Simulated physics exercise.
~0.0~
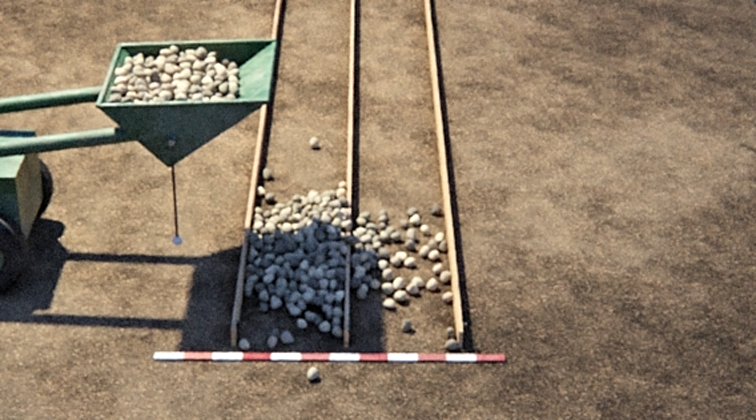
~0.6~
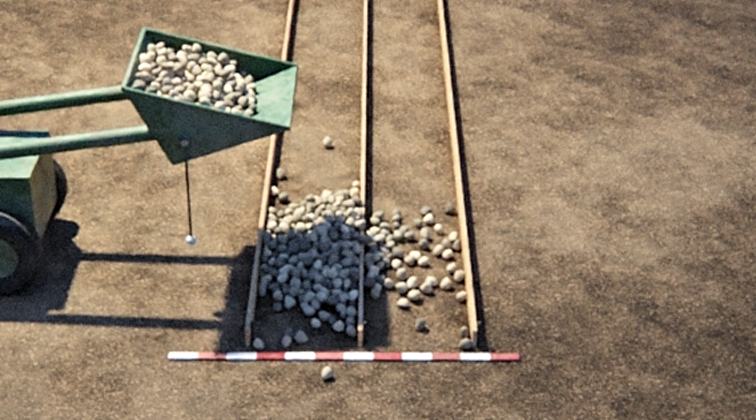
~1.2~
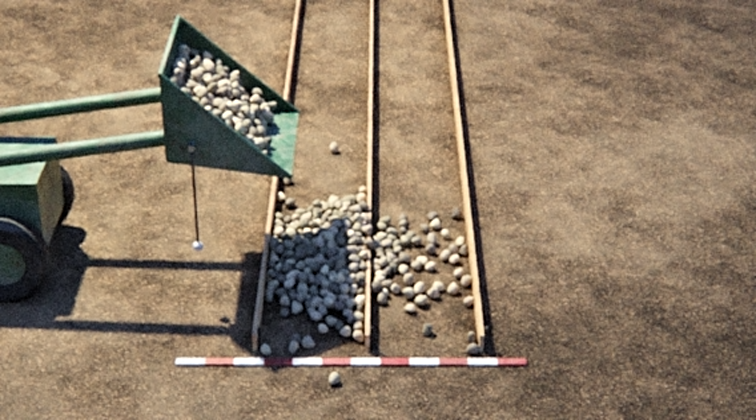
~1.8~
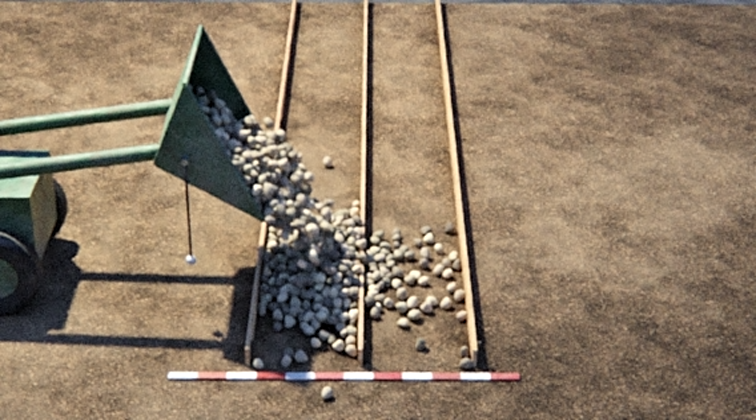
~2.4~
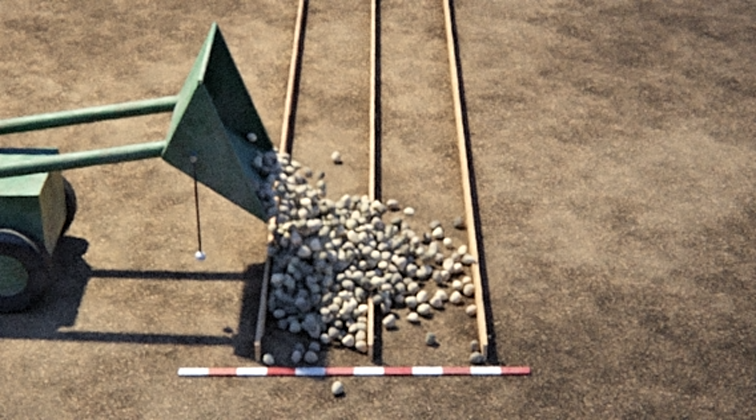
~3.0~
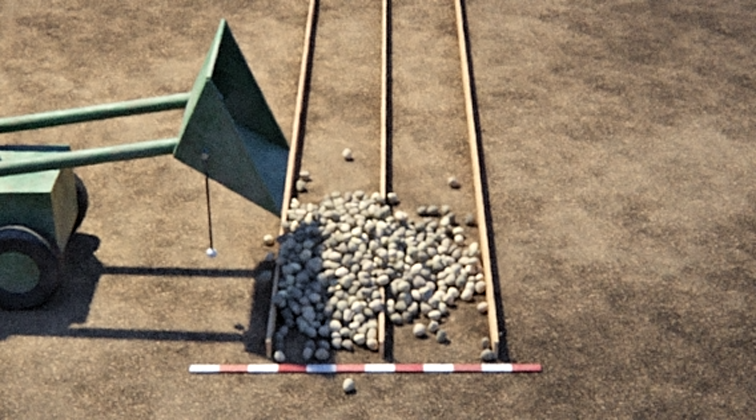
Green loader bucket tipping its load of pale stones onto a loose pile between wooden boards, ending empty above the spread heap.
